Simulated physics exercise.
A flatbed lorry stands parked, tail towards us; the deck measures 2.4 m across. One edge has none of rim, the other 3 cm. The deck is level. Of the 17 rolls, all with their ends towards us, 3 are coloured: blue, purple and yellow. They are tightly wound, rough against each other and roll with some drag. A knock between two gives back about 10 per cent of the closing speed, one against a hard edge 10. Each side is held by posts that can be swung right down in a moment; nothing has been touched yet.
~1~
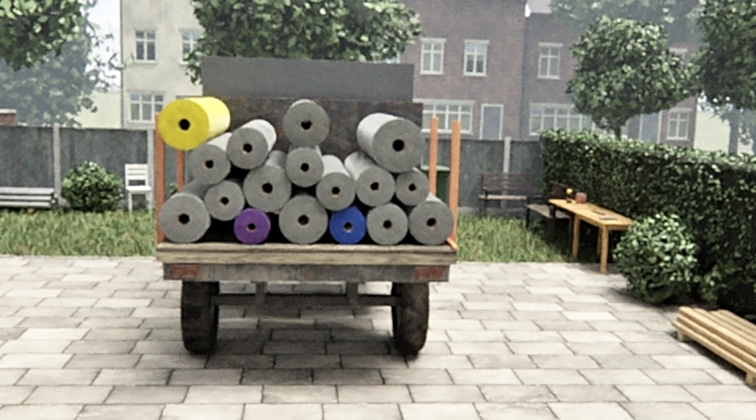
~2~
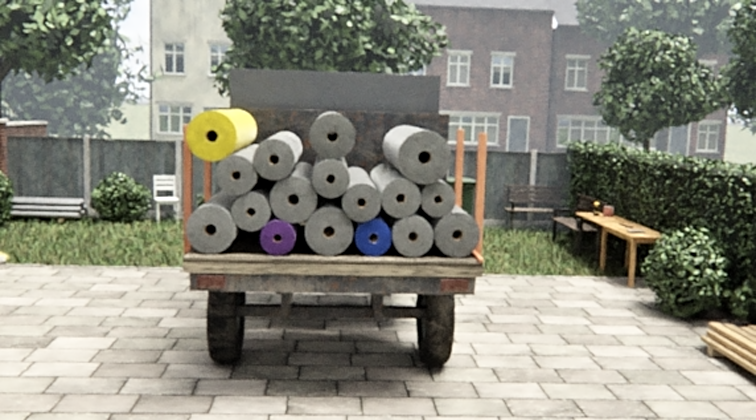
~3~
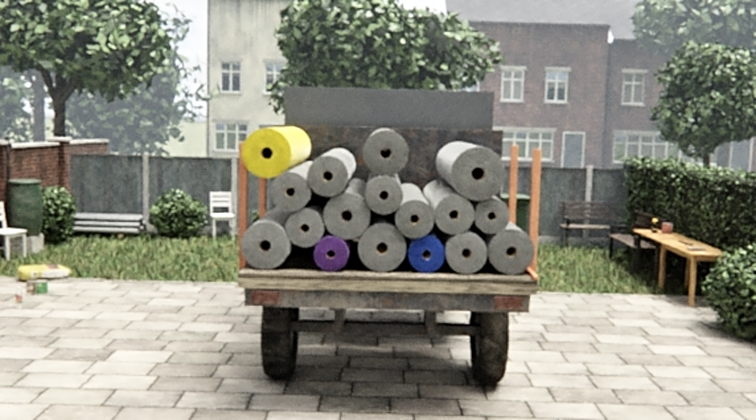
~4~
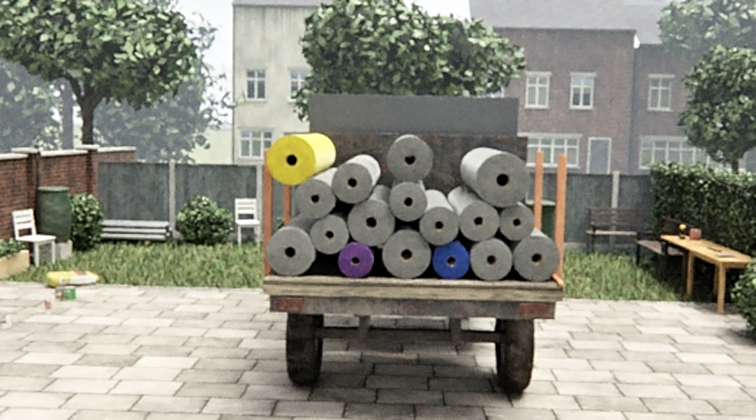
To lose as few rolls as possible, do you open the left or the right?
Go for the right-hand side: 0 against 6.
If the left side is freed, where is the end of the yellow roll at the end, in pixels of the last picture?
Around (107, 392).
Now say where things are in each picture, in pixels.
In the first picture, blue (348, 227), purple (252, 227), yellow (184, 125); the deck is level; 6 of the 17 make up the bottom layer; all still.
In the second picture, blue (374, 239), purple (278, 238), yellow (211, 136); rims, left none, right 3 cm; nothing moves.
In the third picture, blue (427, 255), purple (331, 254), yellow (266, 153); side tops at (244, 147) and (537, 154); nothing moves.
In the fourth picture, blue (451, 262), purple (356, 261), yellow (291, 160); nothing moves.
With the left side gone, after 1.2 s, blue is on the deck, 85 cm from the right edge; purple is on the deck, 45 cm from the left edge, rolling left; yellow is down on the left; 3 gone from the deck.
With the left side gone, finally, blue is on the deck, 85 cm from the right edge; purple is on the ground to the left; yellow is on the ground to the left; 6 gone from the deck.
With the right side gone, after 0.6 s, blue is on the deck, 85 cm from the right edge; purple is on the deck, 70 cm from the left edge; yellow is up on others, 20 cm from the left edge; 0 gone from the deck.
With the right side gone, finally, blue is on the deck, 85 cm from the right edge; purple is on the deck, 70 cm from the left edge; yellow is up on others, 20 cm from the left edge; 0 gone from the deck.
